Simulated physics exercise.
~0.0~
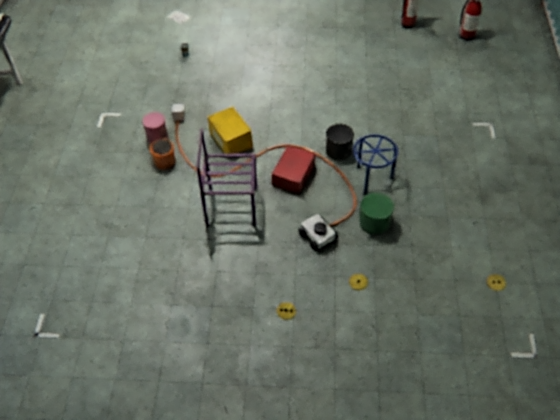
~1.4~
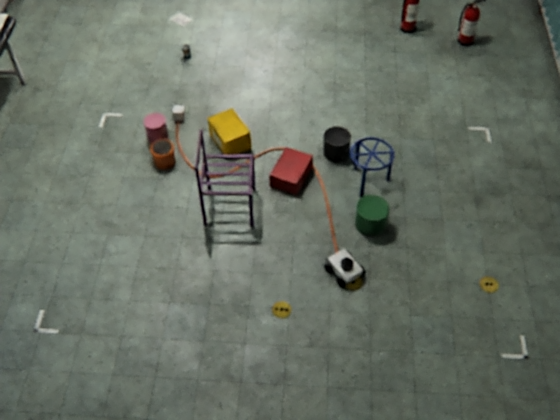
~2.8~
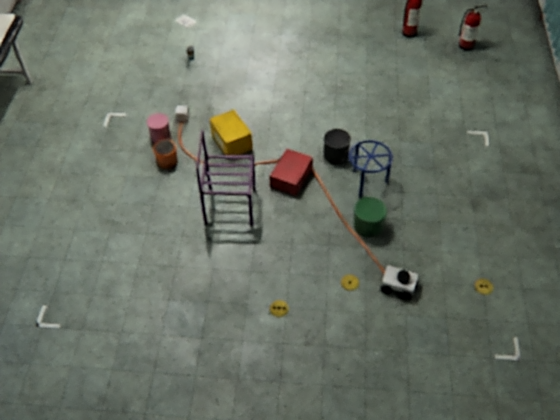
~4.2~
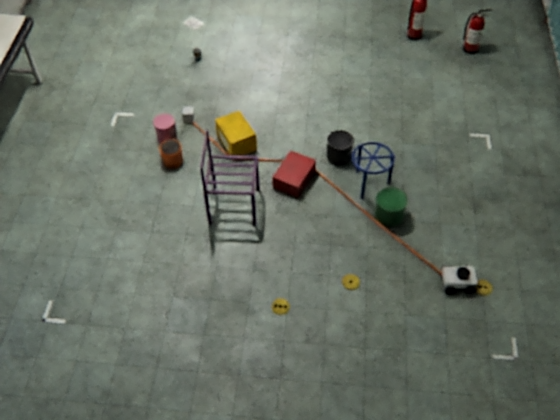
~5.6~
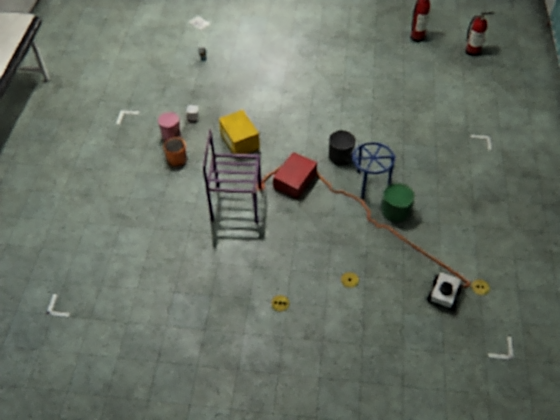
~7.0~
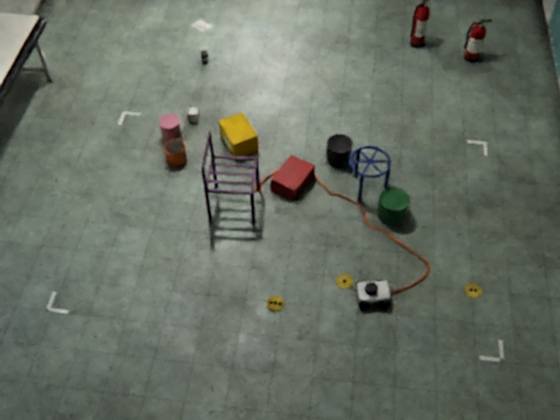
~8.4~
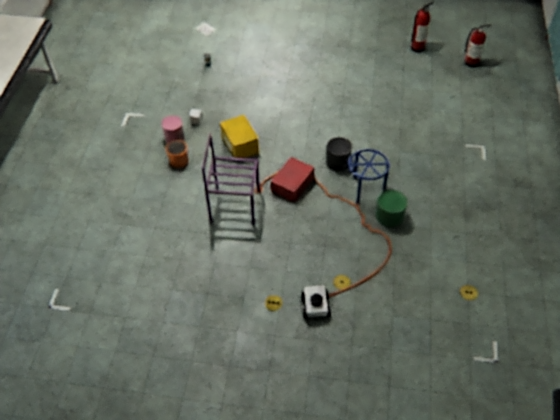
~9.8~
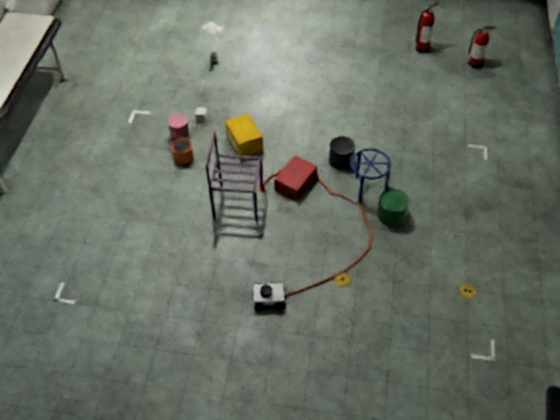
A small white cart drags an orange cord right, shifting a green bin, then returns left.
